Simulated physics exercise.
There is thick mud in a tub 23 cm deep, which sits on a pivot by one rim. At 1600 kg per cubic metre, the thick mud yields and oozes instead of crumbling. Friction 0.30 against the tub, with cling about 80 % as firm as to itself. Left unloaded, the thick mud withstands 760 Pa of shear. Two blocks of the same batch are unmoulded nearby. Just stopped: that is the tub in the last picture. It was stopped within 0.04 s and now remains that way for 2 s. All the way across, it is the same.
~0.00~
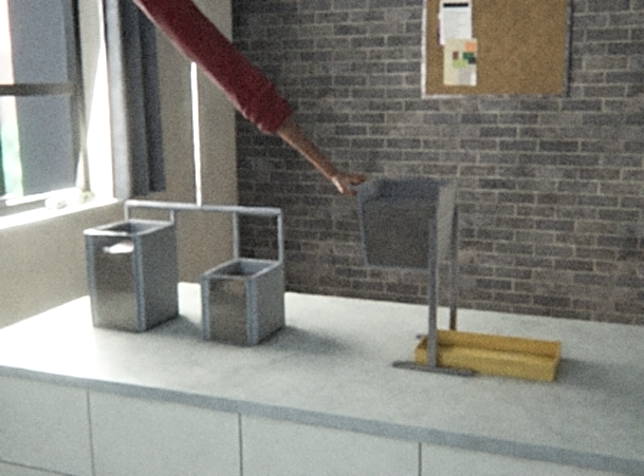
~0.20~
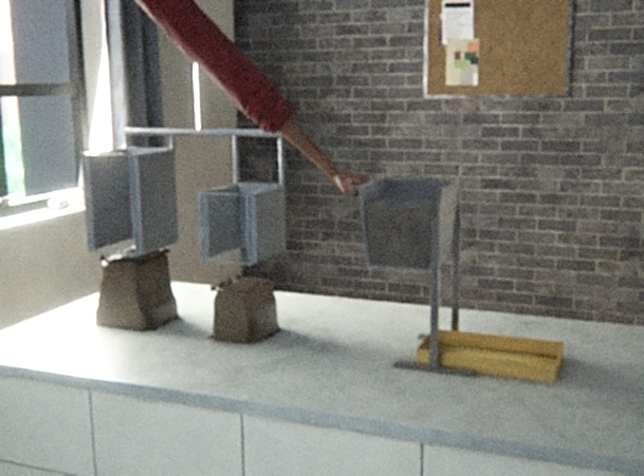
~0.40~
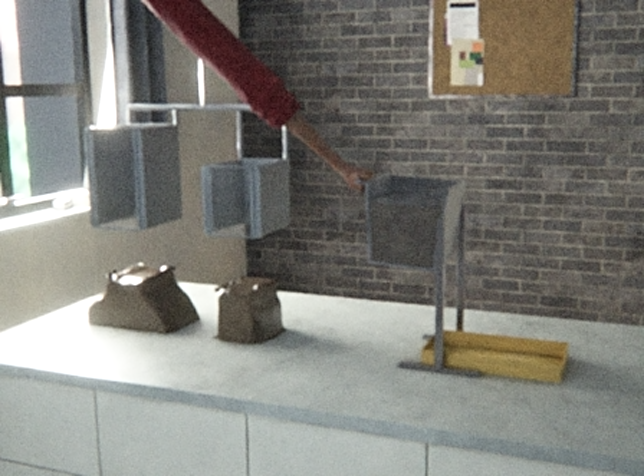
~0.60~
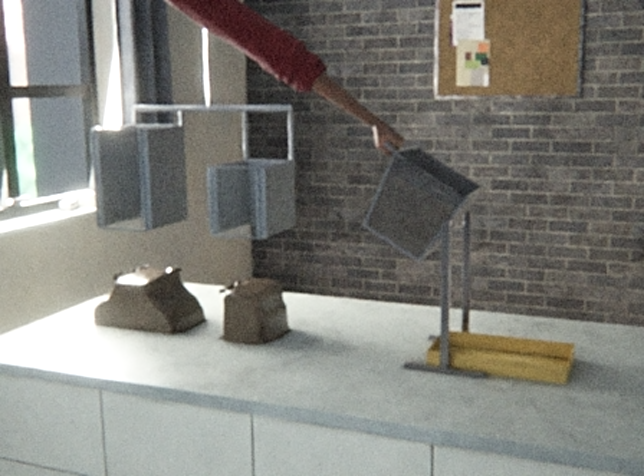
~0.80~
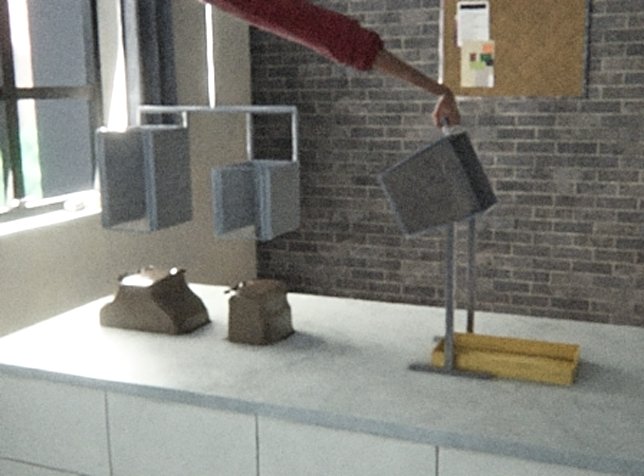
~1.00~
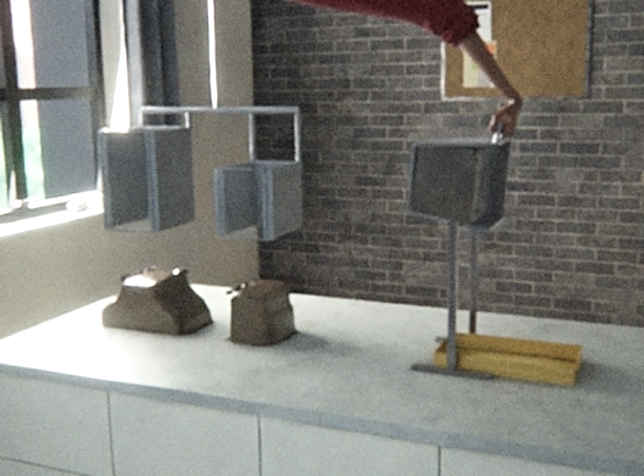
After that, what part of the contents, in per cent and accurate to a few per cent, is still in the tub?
The part still in the tub is near 51 out of 100.
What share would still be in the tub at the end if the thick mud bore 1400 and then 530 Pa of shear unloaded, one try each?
100 %, then 40 %.
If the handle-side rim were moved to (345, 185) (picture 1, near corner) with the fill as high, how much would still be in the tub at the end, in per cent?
Roughly 35 %.
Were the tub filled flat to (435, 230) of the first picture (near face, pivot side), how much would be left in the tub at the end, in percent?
It would be near 100 %.
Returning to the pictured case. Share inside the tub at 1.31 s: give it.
Around 75 per cent.
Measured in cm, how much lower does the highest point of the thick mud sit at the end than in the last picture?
11 cm or so.
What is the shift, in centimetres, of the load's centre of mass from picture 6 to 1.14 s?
Something like 4 cm, give or take.
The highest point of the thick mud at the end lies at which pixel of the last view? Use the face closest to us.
Roughly at pixel (441, 186).
After 1.14 s, the tub is at 95 degrees and holds 100 %.
After 1.31 s, the tub is at 95 degrees and holds 74 %.
After 1.48 s, the tub is at 95 degrees and holds 54 %.
After 1.65 s, the tub is at 95 degrees and holds 51 %.
After 3.00 s, the tub is at 95 degrees and holds 51 %.
